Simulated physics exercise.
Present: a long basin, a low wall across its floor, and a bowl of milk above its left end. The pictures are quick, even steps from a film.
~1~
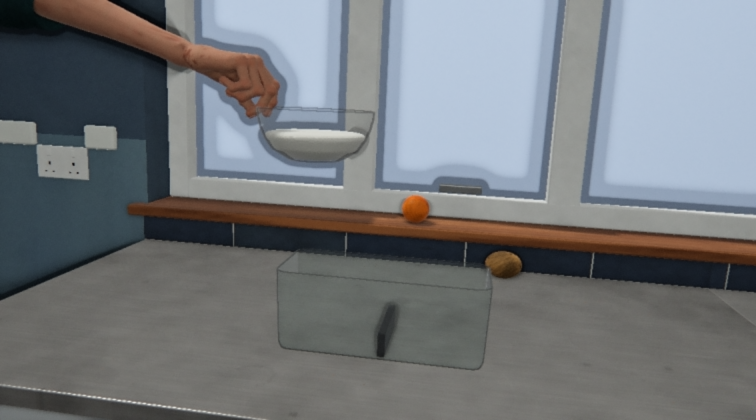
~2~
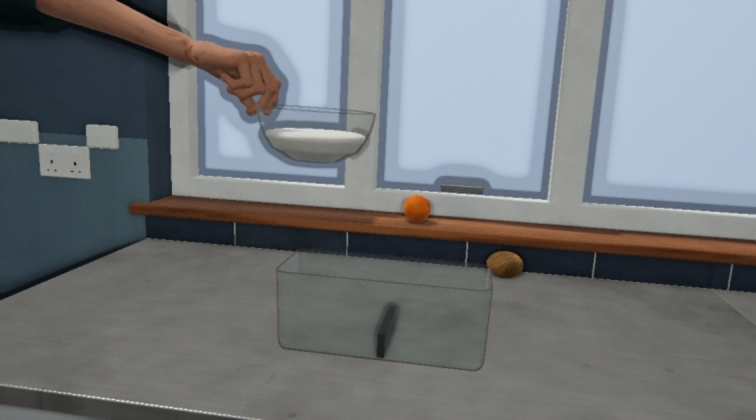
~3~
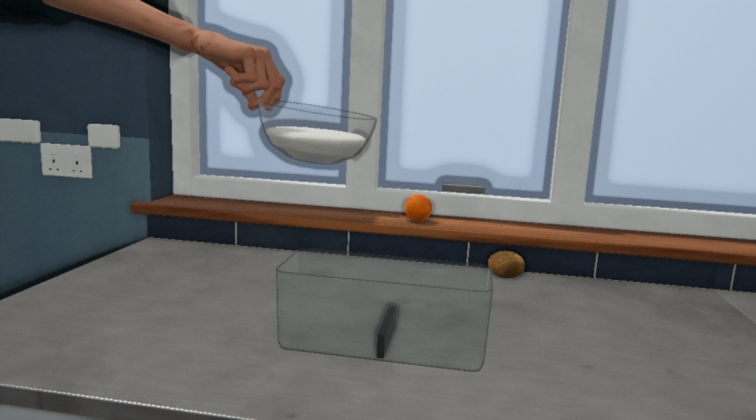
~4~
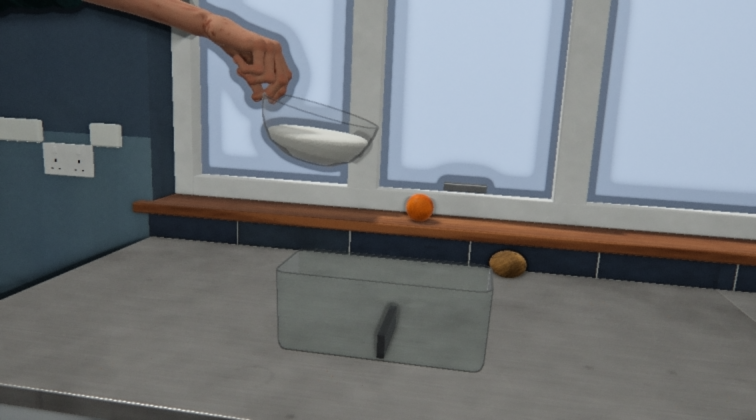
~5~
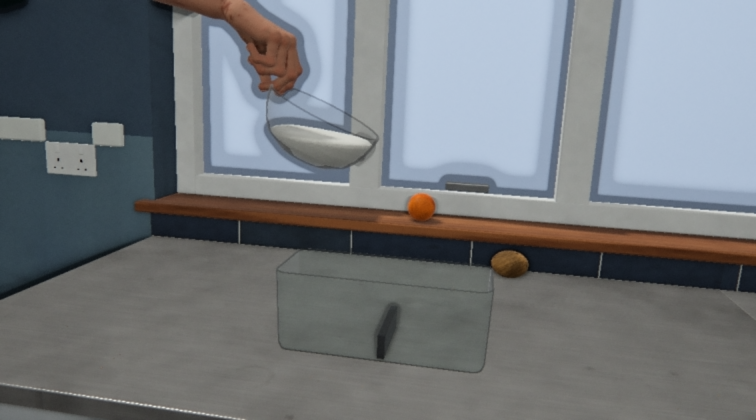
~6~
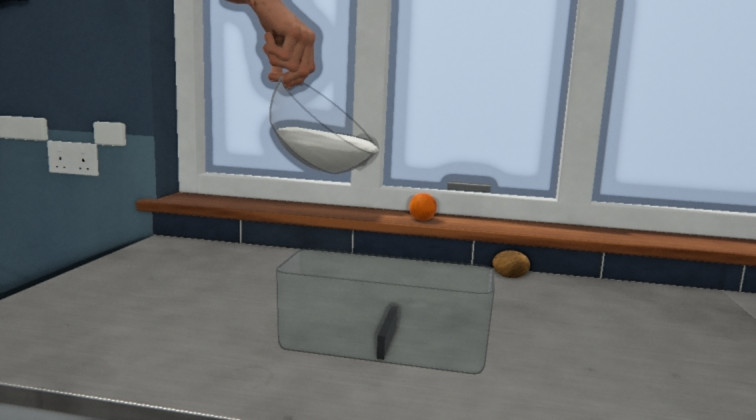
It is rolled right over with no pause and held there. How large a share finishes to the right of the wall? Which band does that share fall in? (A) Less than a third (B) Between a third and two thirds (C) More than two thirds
Answer: B.
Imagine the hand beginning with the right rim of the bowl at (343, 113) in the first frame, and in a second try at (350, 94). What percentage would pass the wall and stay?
Around 15 percent first, around 30 percent second.
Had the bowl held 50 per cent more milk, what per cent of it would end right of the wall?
55 per cent.
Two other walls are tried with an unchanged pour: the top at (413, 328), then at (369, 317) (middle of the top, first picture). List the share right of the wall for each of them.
The first placement leaves close to 20 per cent, the second close to 75 per cent.
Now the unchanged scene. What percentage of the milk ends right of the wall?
Share: Roughly 55 %.
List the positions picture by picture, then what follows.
Tilt 0°; pouring edge (373, 114); surface from (269, 131) to (366, 137); the long basin's rim runs from (288, 260) to (491, 278); the wall's top is at (387, 320), in the first picture.
Tilt 2°; pouring edge (374, 115); surface from (269, 130) to (366, 137), in the second picture.
Tilt 7°; pouring edge (375, 121); surface from (270, 128) to (367, 139), in the third picture.
Tilt 15°; pouring edge (377, 129); surface from (272, 126) to (369, 142), in the fourth picture.
Tilt 25°; pouring edge (377, 141); surface from (276, 126) to (373, 144), in the fifth picture.
Tilt 37°; pouring edge (374, 154); surface from (282, 129) to (375, 146); 1 per cent is over the edge, in the sixth picture.
A moment on, the bowl is tipped on its side and 14 per cent is still to pour, 0 is left of the wall and 24 right of it.
Next, the bowl is tipped right over and 1 per cent is still to pour, 30 is left of the wall and 62 right of it.
Then the bowl is tipped right over and 0 per cent is still to pour, 40 is left of the wall and 57 right of it.
Later the bowl is tipped right over and 0 per cent is still to pour, 40 is left of the wall and 57 right of it.
In the end 40 per cent lies left of the wall, 57 right of it and 3 outside.
